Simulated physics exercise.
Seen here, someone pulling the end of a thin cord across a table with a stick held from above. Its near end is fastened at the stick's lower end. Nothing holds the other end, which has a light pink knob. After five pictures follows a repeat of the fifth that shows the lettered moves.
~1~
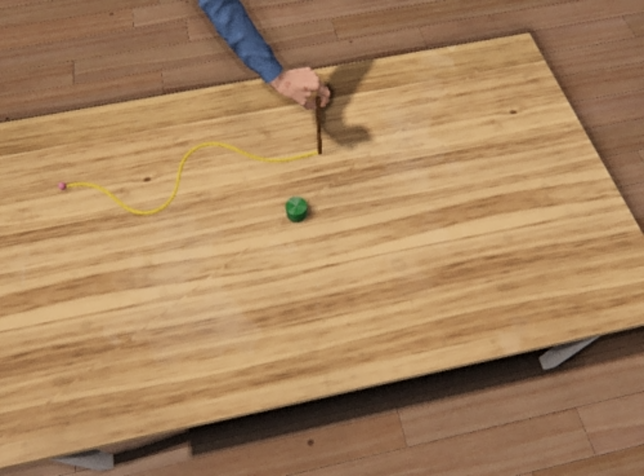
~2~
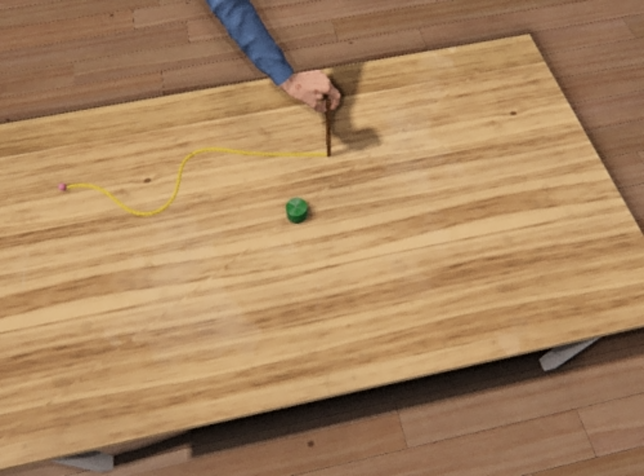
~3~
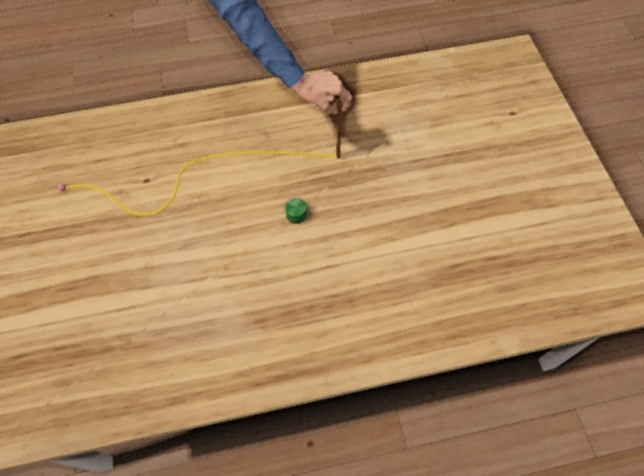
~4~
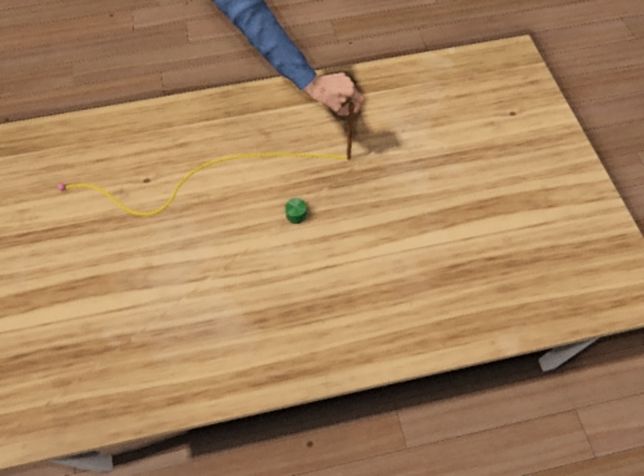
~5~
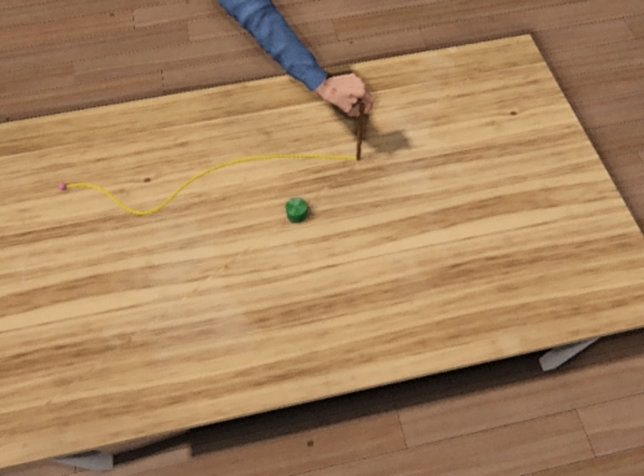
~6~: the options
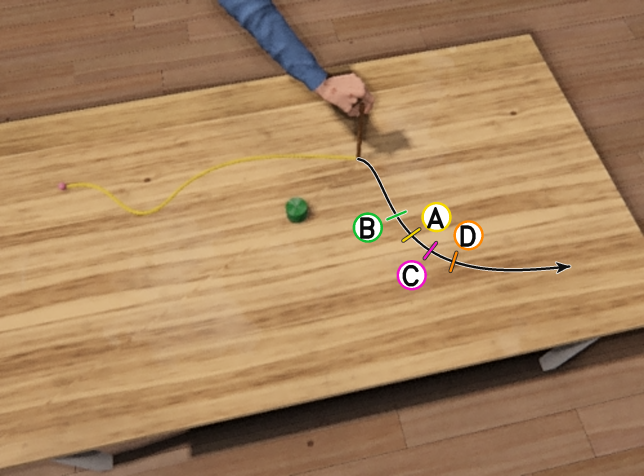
Hand in a blue sleeve moving a stick rightward across a wooden table, drawing a curvy yellow cord straighter behind a green tin.
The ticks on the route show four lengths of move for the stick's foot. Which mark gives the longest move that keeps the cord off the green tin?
At A, and not beyond.
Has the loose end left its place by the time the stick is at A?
Yes.
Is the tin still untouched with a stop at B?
Yes.
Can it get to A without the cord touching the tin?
Yes.
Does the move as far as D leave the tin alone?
No.
On the marked copy, A at (411, 235); B at (396, 215); C at (430, 251); D at (454, 262); the route from (358, 159) via (435, 253) to (569, 267).
With A. Early on, foot of the stick (379, 182), middle of the cord (216, 180), free end (63, 187).
Further on, foot of the stick (393, 211), middle of the cord (230, 184), free end (69, 186).
At the end, foot of the stick (411, 235), middle of the cord (247, 192), free end (86, 187); nothing has been touched.
As for the rest, B is safe but short; C brings the cord against the tin; D brings the cord against the tin.
